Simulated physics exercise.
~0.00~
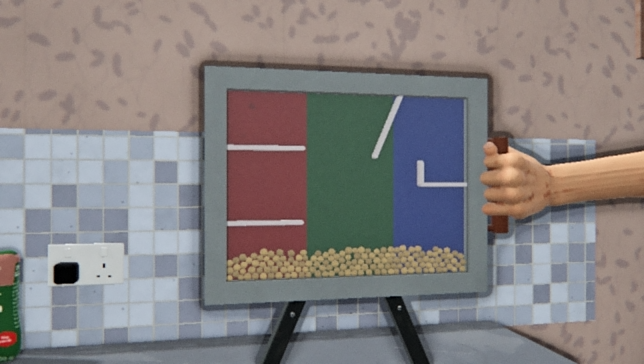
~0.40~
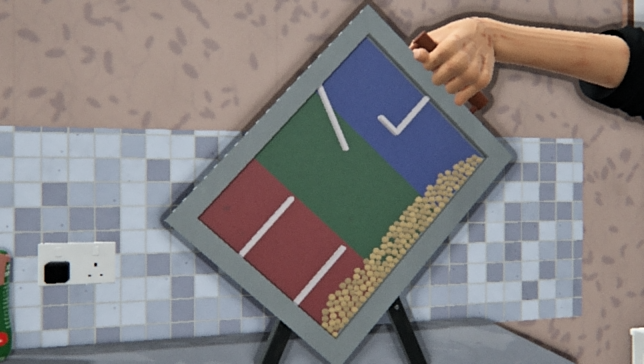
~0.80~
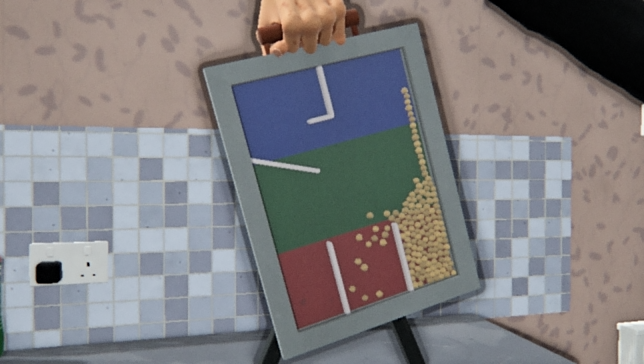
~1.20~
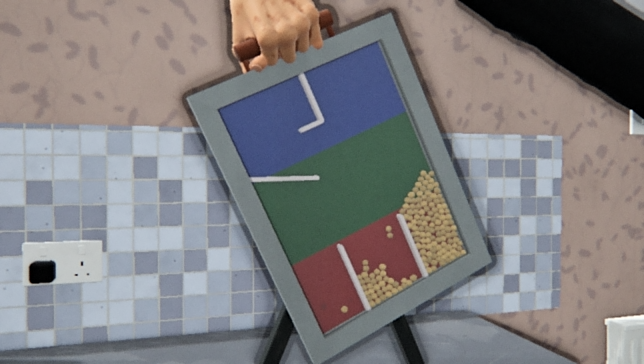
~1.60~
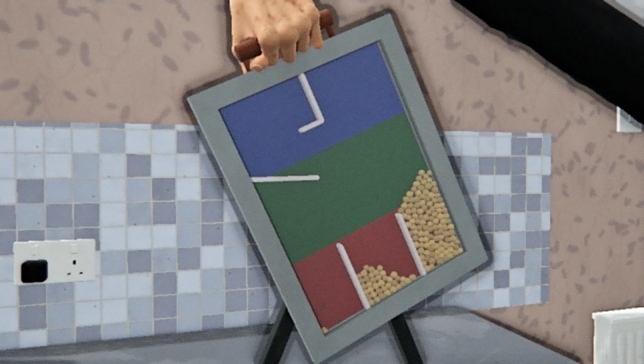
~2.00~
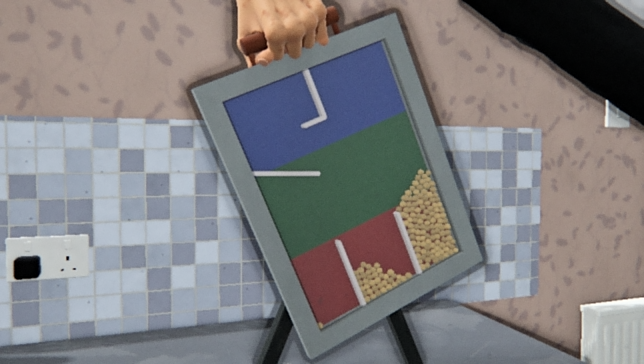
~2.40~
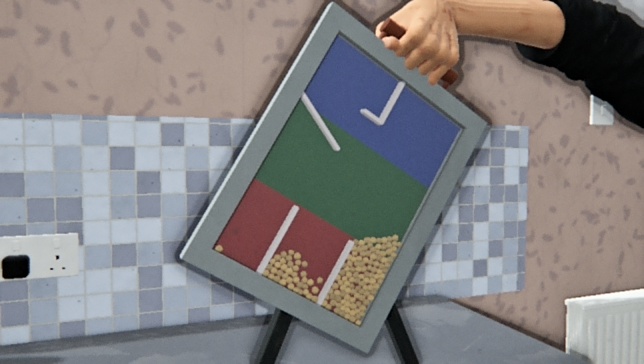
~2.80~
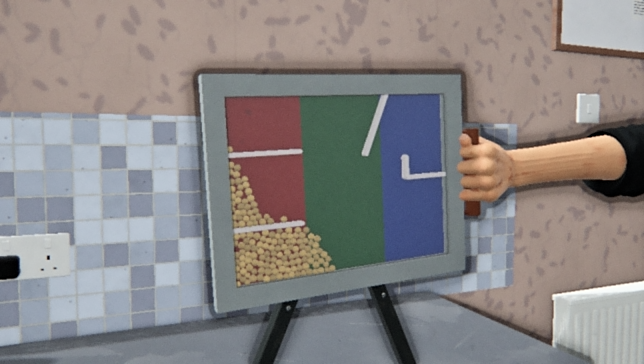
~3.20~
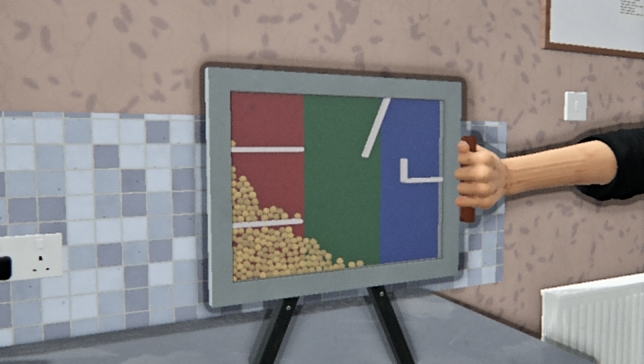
In a room with a patterned wall and a band of blue, white and grey tiles, seen from the front with a slight sideways drift, a grey-framed box stands on dark legs. Its window shows red, green and blue strips from left to right, with white bars and pale chickpeas along the bottom. A hand on the brown handle turns the box anticlockwise past upright, and the chickpeas slide and spill into the red end. After a pause, the hand swings it back level. The chickpeas finish heaped at lower left, mostly over red, some over green.
